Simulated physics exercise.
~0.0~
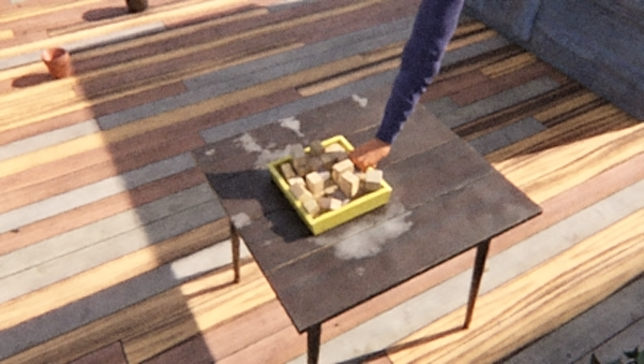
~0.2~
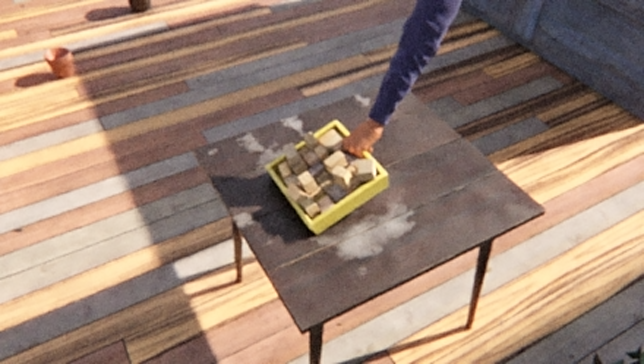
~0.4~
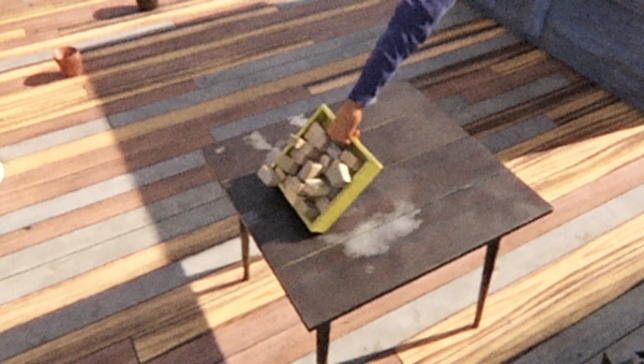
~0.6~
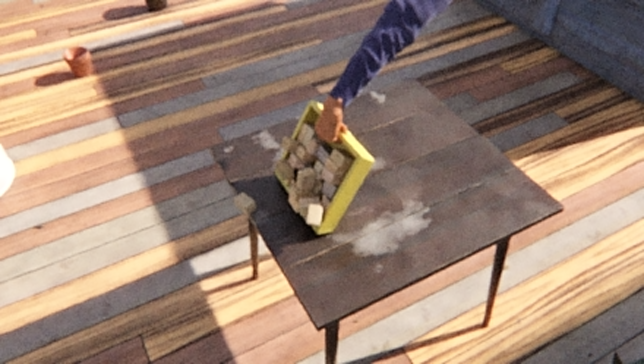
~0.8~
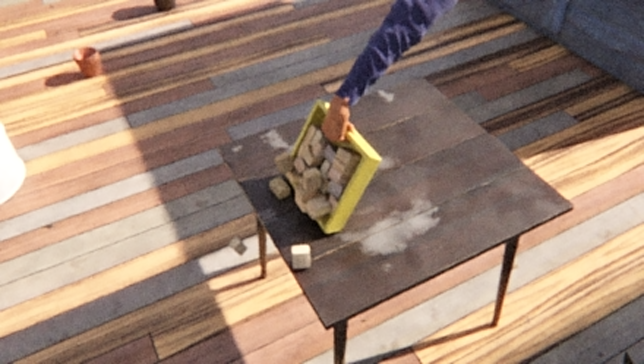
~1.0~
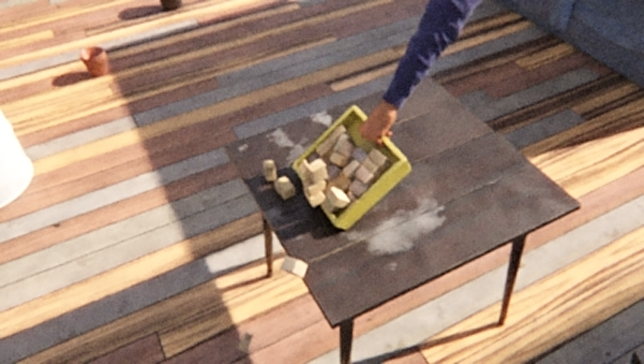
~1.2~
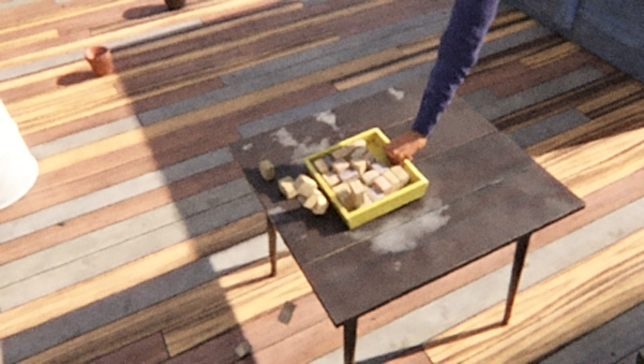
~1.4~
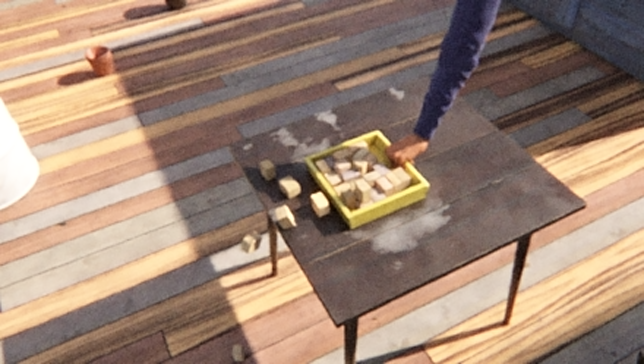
A yellow crate of wooden blocks tipped up by one hand, spilling several off its left side, then lowered flat, most still inside.
